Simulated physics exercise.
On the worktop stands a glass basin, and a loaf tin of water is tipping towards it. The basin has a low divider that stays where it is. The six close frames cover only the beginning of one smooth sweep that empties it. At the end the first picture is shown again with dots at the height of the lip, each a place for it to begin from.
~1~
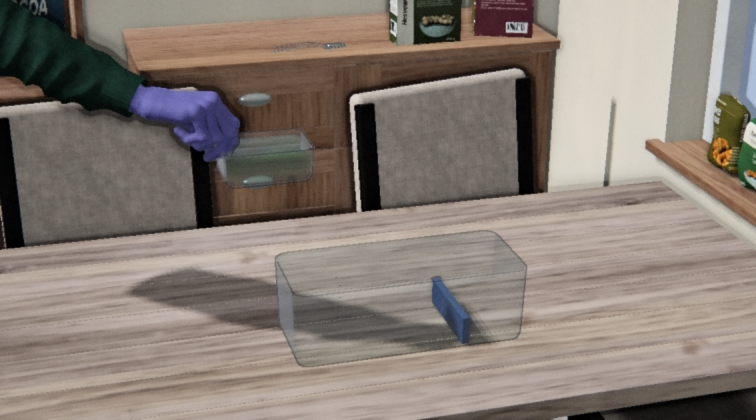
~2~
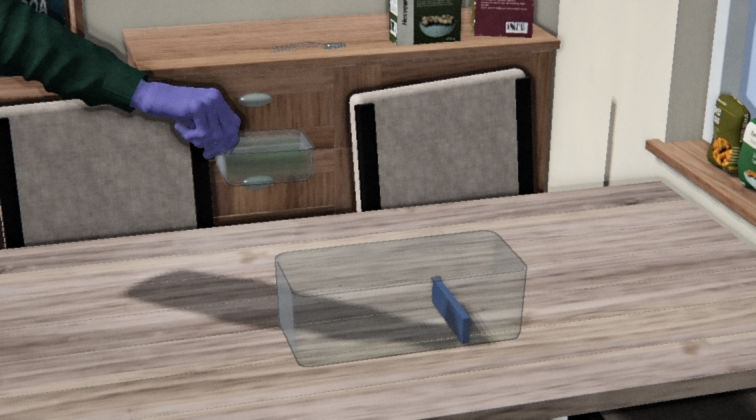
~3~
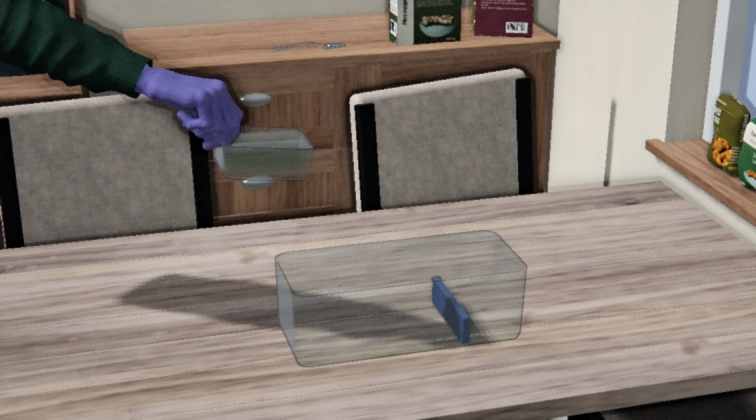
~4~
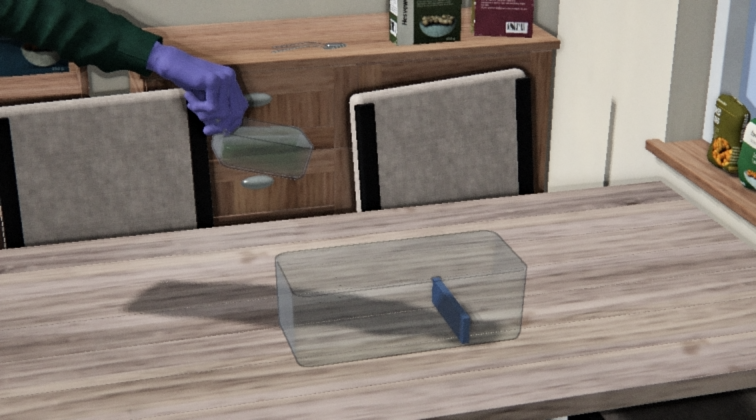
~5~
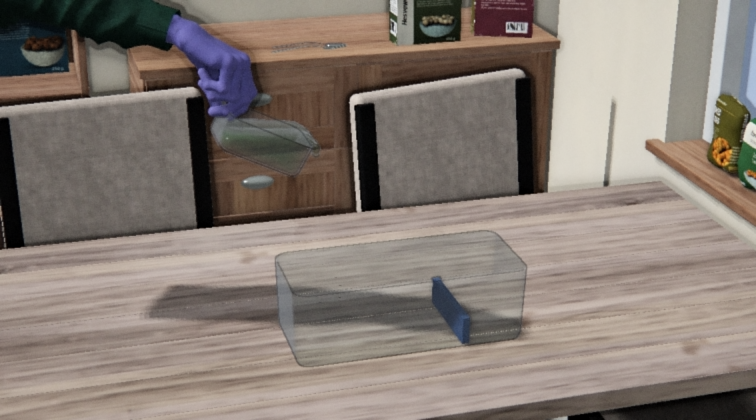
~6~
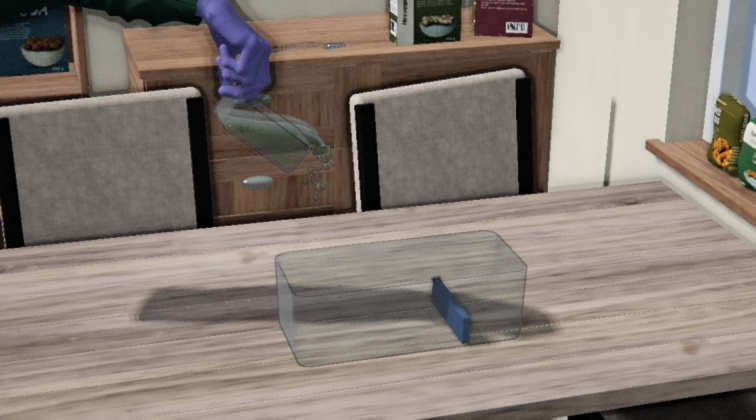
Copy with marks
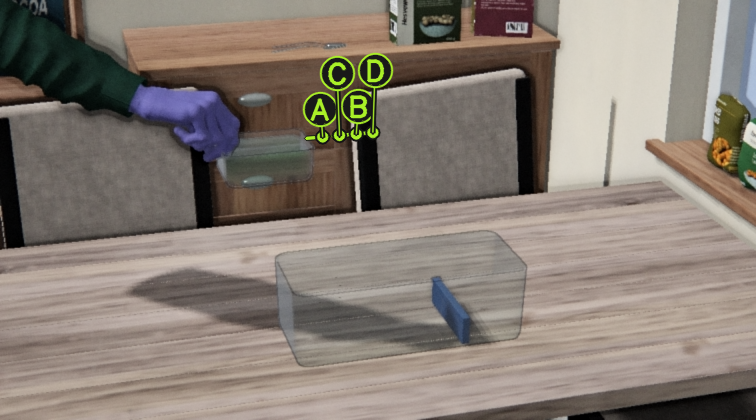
In a room with wooden cabinets, a purple-gloved hand holds a clear container upright beyond a table where a glass basin stands beside a small blue object. The hand gradually tilts the container down to the right, rising as it turns, and water slips over the lip and trails downward.
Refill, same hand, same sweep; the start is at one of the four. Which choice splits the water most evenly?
D.
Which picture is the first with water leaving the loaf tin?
In picture 4.
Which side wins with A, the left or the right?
The left one.
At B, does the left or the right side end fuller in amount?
The left one.
On the marked copy, A at (322, 136); B at (356, 134); C at (339, 135); D at (372, 132).
Choosing A, about 89 % ends left of the wall and 8 % right of it; 3 % is lost outside.
Choosing B, about 78 % ends left of the wall and 19 % right of it; 3 % is lost outside.
Choosing C, about 91 % ends left of the wall and 5 % right of it; 4 % is lost outside.
Choosing D, about 46 % ends left of the wall and 51 % right of it; 3 % is lost outside.
